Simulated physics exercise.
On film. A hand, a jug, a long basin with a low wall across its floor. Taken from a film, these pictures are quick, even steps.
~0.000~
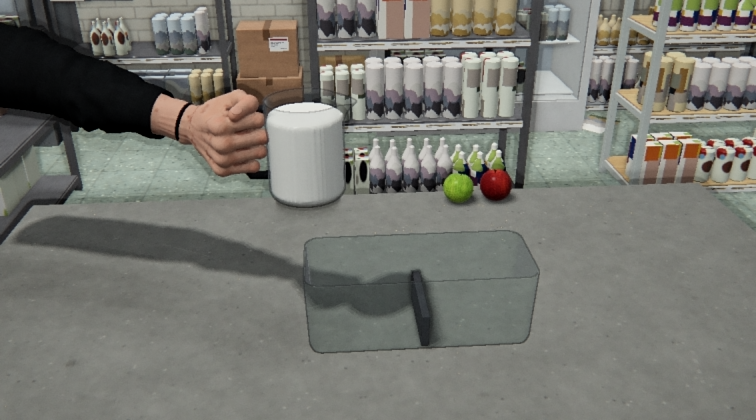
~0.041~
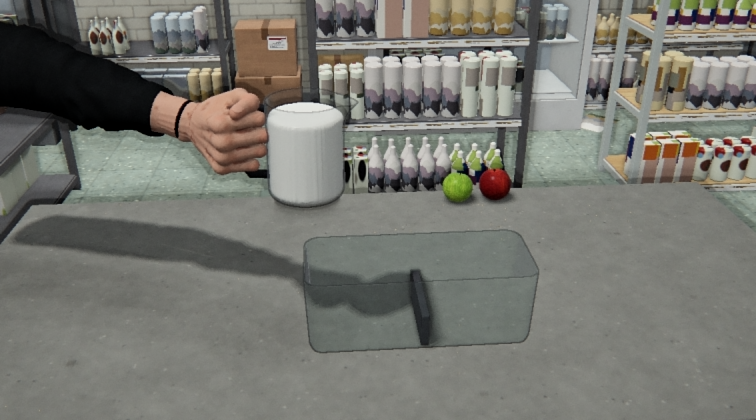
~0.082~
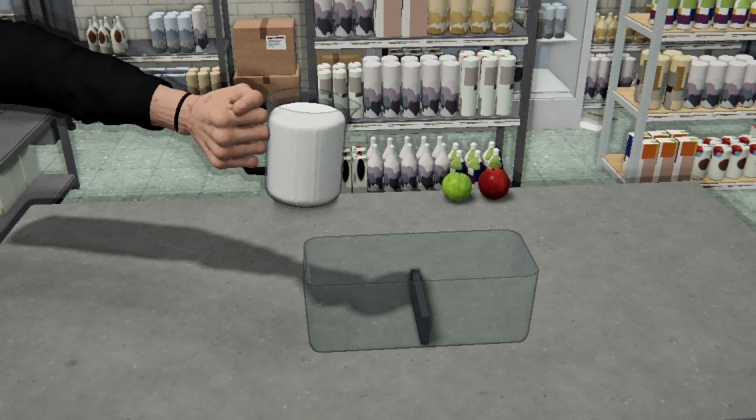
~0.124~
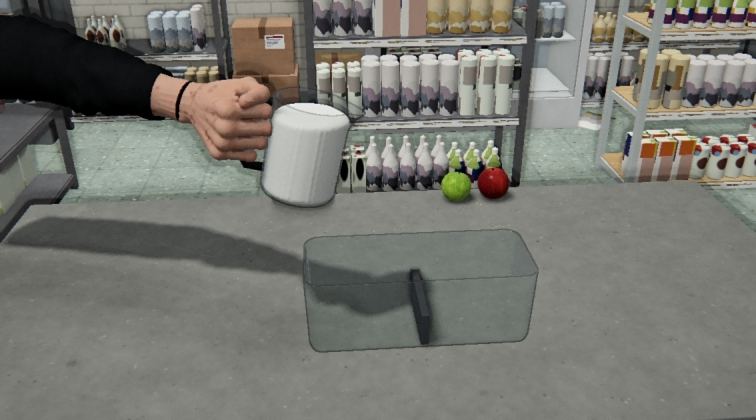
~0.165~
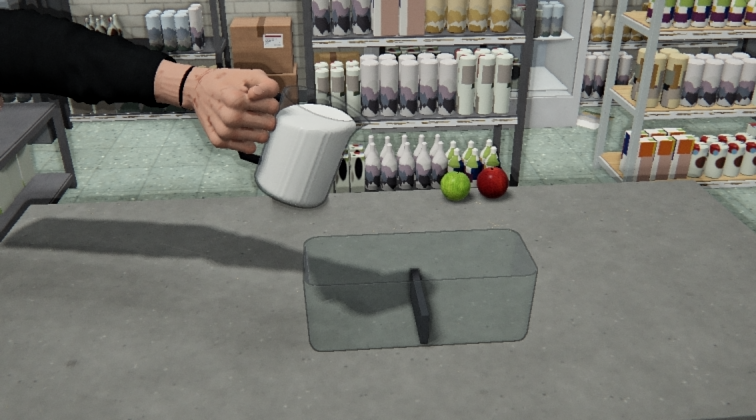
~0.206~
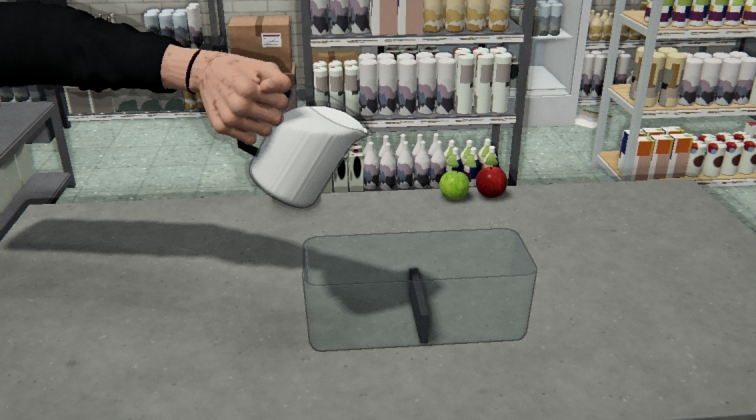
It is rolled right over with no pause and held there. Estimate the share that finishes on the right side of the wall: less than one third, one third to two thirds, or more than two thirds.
The right side ends up with one third to two thirds.
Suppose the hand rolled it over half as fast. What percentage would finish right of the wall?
Around 55 in a hundred.
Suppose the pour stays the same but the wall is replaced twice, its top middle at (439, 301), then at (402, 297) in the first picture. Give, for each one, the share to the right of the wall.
Note - case one near 15 %, case two near 85 %.
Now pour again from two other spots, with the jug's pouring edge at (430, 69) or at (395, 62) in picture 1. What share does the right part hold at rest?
You'd get around 75 per cent and then around 90 per cent.
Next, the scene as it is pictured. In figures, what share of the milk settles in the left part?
Some 45 parts in a hundred.
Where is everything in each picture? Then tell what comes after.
In the first picture, tilt 0°; pouring edge (357, 100); surface from (267, 115) to (344, 112); the long basin's rim runs from (305, 262) to (529, 253); the wall's top is at (421, 294).
In the second picture, tilt 1°; pouring edge (358, 101); surface from (267, 114) to (344, 113).
In the third picture, tilt 6°; pouring edge (361, 105); surface from (269, 113) to (345, 115).
In the fourth picture, tilt 13°; pouring edge (366, 112); surface from (273, 114) to (350, 117).
In the fifth picture, tilt 21°; pouring edge (370, 121); surface from (270, 131) to (357, 120).
In the sixth picture, tilt 32°; pouring edge (373, 133); surface from (265, 139) to (364, 123).
A moment on, the jug is tipped on its side and 68 per cent is still to pour, 2 is left of the wall and 4 right of it.
Next, the jug is tipped on its side and 33 per cent is still to pour, 19 is left of the wall and 25 right of it.
Then the jug is tipped on its side and 15 per cent is still to pour, 24 is left of the wall and 51 right of it.
Later the jug is tipped on its side and 7 per cent is still to pour, 34 is left of the wall and 54 right of it.
At rest 43 per cent lies left of the wall, 55 right of it and 1 outside.
